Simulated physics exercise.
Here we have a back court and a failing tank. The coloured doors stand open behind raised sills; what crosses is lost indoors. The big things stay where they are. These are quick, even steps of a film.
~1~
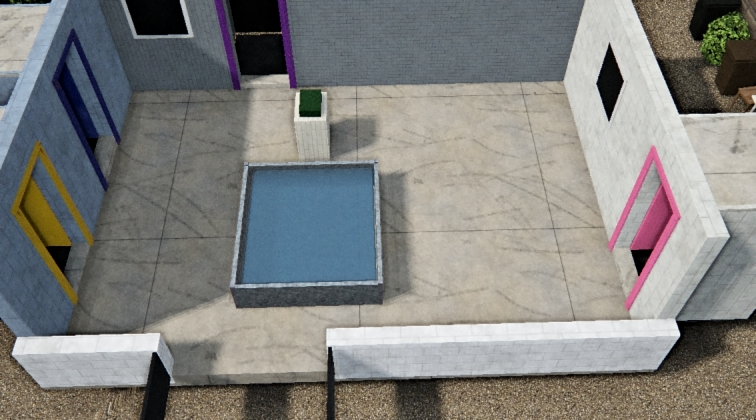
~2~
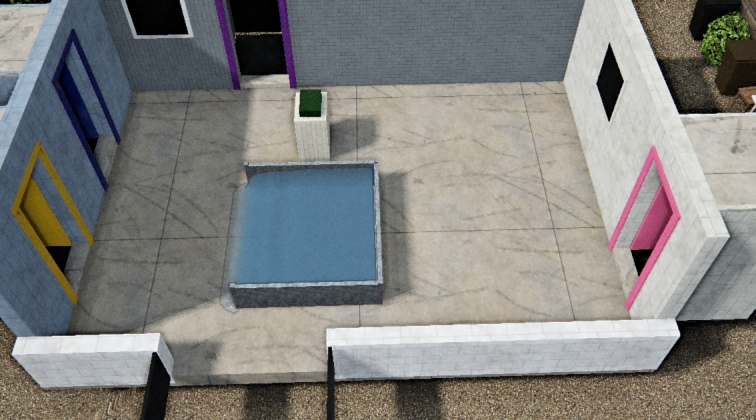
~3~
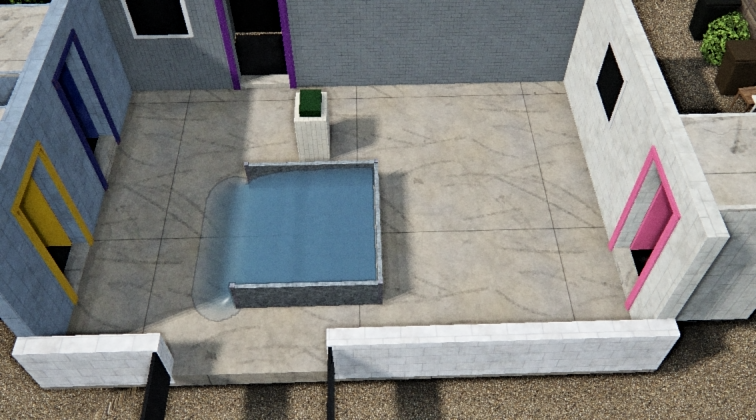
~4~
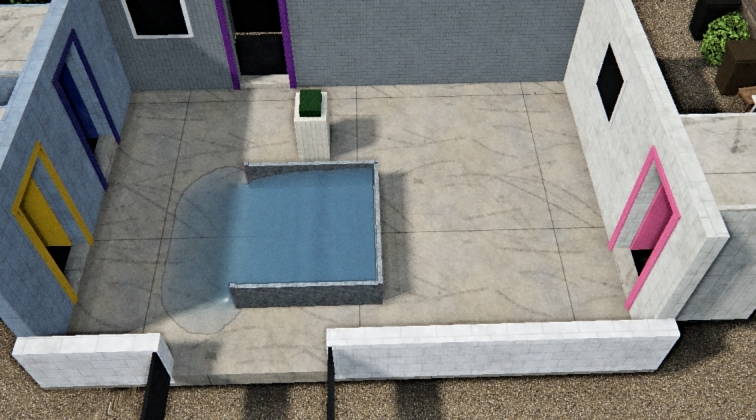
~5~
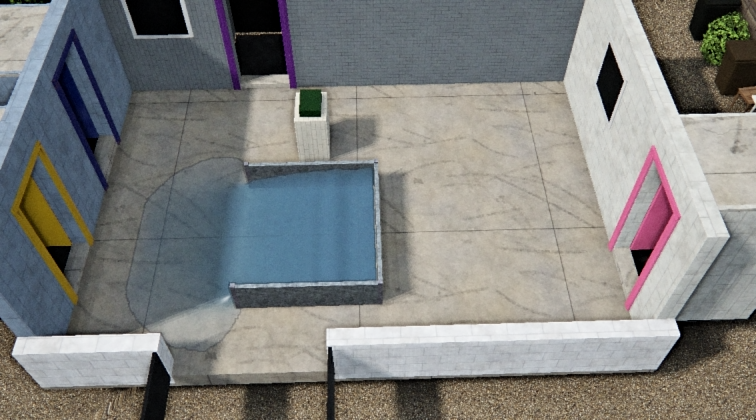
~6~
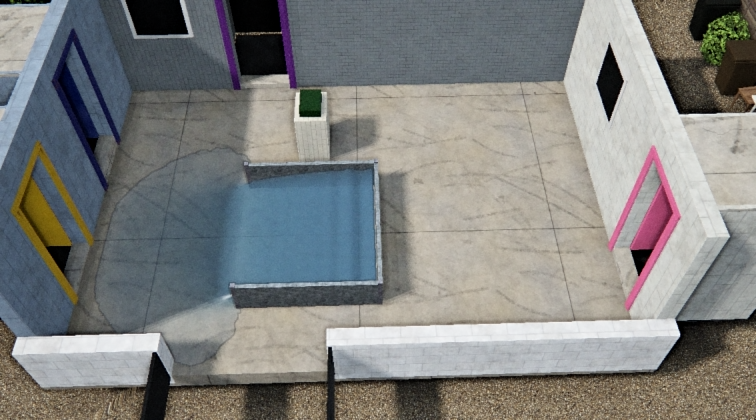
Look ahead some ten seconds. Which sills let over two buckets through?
In the end: The blue door admits no more than that; the pink door admits no more than that; the yellow door lets in a lot; the purple door admits no more than that.
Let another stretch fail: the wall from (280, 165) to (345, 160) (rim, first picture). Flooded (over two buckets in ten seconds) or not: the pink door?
Then: Pink holds.
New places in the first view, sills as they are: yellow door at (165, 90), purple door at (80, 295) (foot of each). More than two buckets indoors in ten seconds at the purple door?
Purple door goes over.
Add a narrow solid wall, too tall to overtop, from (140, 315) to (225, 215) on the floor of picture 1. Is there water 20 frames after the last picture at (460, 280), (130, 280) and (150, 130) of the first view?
As listed: Clear, covered, wet.
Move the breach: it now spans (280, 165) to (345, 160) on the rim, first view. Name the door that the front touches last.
That is the one in pink.
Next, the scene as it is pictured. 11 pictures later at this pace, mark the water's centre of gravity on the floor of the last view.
Around (204, 239).
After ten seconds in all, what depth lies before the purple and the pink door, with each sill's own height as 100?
Near 50 and 20 in a hundred.
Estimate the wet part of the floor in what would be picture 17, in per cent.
Roughly 25 per cent.
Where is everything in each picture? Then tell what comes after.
The first picture shows still water in the open tank at (310, 223).
In the second picture, water pours out at (246, 238) and has run to a hidden place.
In the third picture, the front is at (231, 181), out from the gap at (246, 238).
In the fourth picture, water pours out at (246, 239) and has run to (205, 179).
In the fifth picture, water pours out at (246, 239) and has run to (162, 192).
In the sixth picture, water pours out at (246, 239) and has run to (126, 201).
A moment on, water covers 25 % of the floor; the blue door wet at the sill, nothing in, the pink door not reached, the yellow door over two buckets in, the purple door not reached.
Next, water covers 25 % of the floor; the blue door wet at the sill, nothing in, the pink door not reached, the yellow door far over two buckets in, the purple door not reached.
Then, water covers 30 % of the floor; the blue door wet at the sill, nothing in, the pink door not reached, the yellow door far over two buckets in, the purple door wet at the sill, nothing in.
Later, water covers 60 % of the floor; the blue door wet at the sill, nothing in, the pink door not reached, the yellow door far over two buckets in, the purple door wet at the sill, nothing in.
In the end, water covers 80 % of the floor; the blue door wet at the sill, nothing in, the pink door wet at the sill, nothing in, the yellow door far over two buckets in, the purple door wet at the sill, nothing in.
